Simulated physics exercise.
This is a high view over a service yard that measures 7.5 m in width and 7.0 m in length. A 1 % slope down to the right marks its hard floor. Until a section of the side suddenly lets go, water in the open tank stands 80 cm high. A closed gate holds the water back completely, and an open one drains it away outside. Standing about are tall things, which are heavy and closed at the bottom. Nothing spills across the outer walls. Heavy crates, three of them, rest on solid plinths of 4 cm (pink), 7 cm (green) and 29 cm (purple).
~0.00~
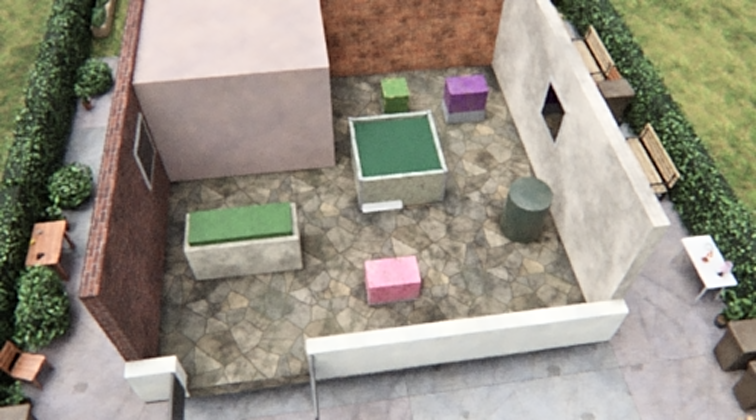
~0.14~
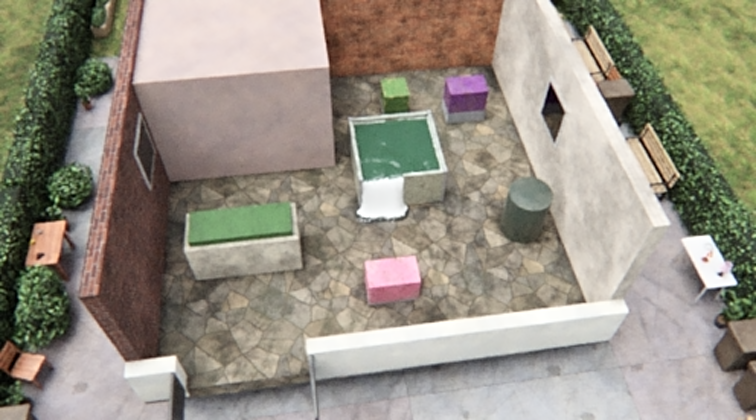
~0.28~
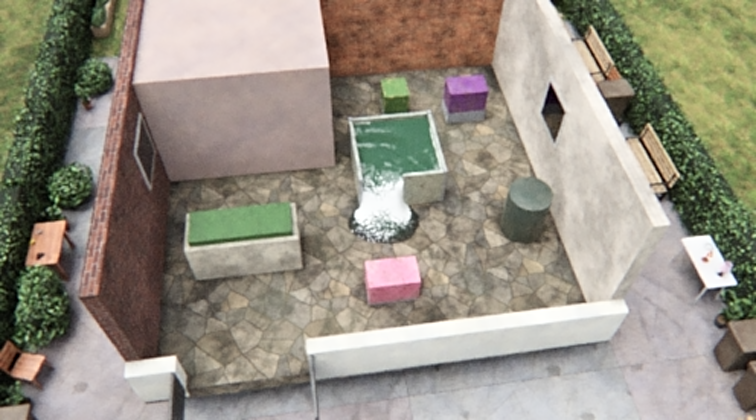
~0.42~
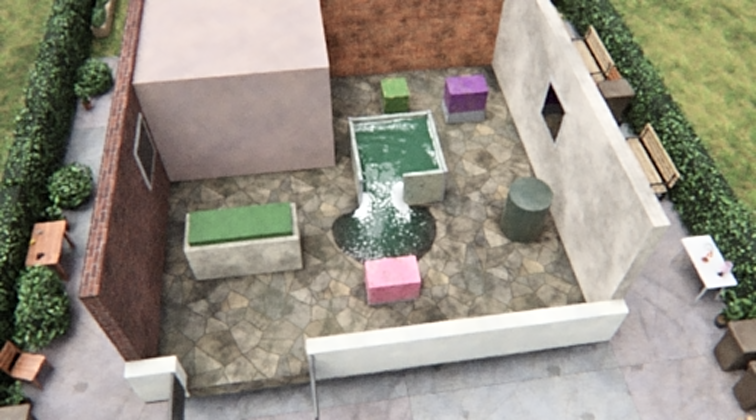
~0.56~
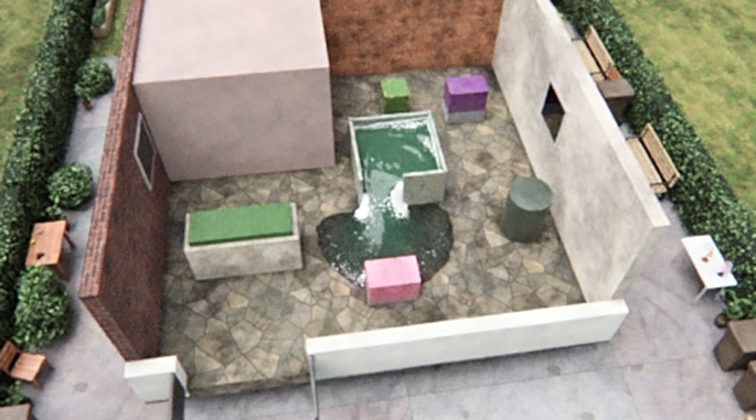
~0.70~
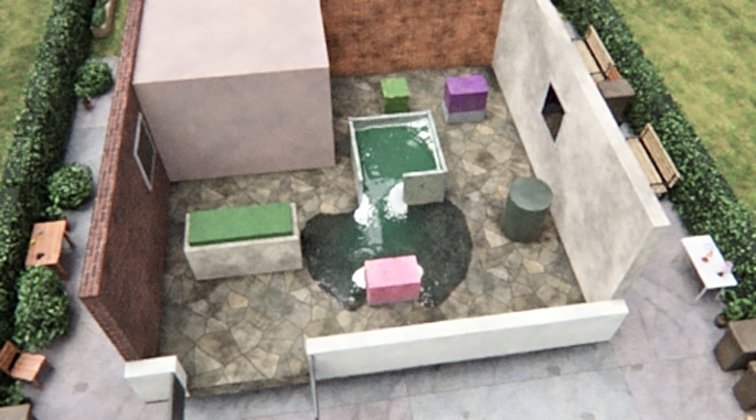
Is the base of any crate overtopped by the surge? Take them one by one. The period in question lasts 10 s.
The pink crate is overtopped; the green crate is not overtopped; the purple crate is not overtopped.
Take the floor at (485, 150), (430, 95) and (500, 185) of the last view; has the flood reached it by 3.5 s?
Going through the three points: Not yet touched, then not yet touched, then not yet touched.
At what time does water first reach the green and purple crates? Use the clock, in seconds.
Arrival times - green: 6.5 s; purple: 4.5 s.
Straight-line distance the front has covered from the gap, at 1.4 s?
Around 3.8 metres.
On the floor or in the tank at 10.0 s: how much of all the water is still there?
72 %.
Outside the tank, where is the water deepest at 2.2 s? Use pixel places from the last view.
Roughly (592, 323).
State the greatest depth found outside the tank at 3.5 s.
I'd say near 21 centimetres.
After 1.4 s water covers 25 % of the floor and is deepest (42 cm) near (393, 266); pink plinth reached, green plinth not reached, purple plinth not reached.
After 2.2 s water covers 35 % of the floor and is deepest (39 cm) near (592, 323); pink plinth reached, green plinth not reached, purple plinth not reached.
After 3.5 s water covers 45 % of the floor and is deepest (21 cm) near (384, 267); pink plinth reached, green plinth not reached, purple plinth not reached.
After 6.0 s water covers 70 % of the floor and is deepest (14 cm) near (581, 296); pink plinth reached, green plinth not reached, purple plinth reached.
After 10.0 s water covers 90 % of the floor and is deepest (9 cm) near (582, 324); highest at the pink plinth 45 cm, highest at the green plinth 3 cm, highest at the purple plinth 6 cm.
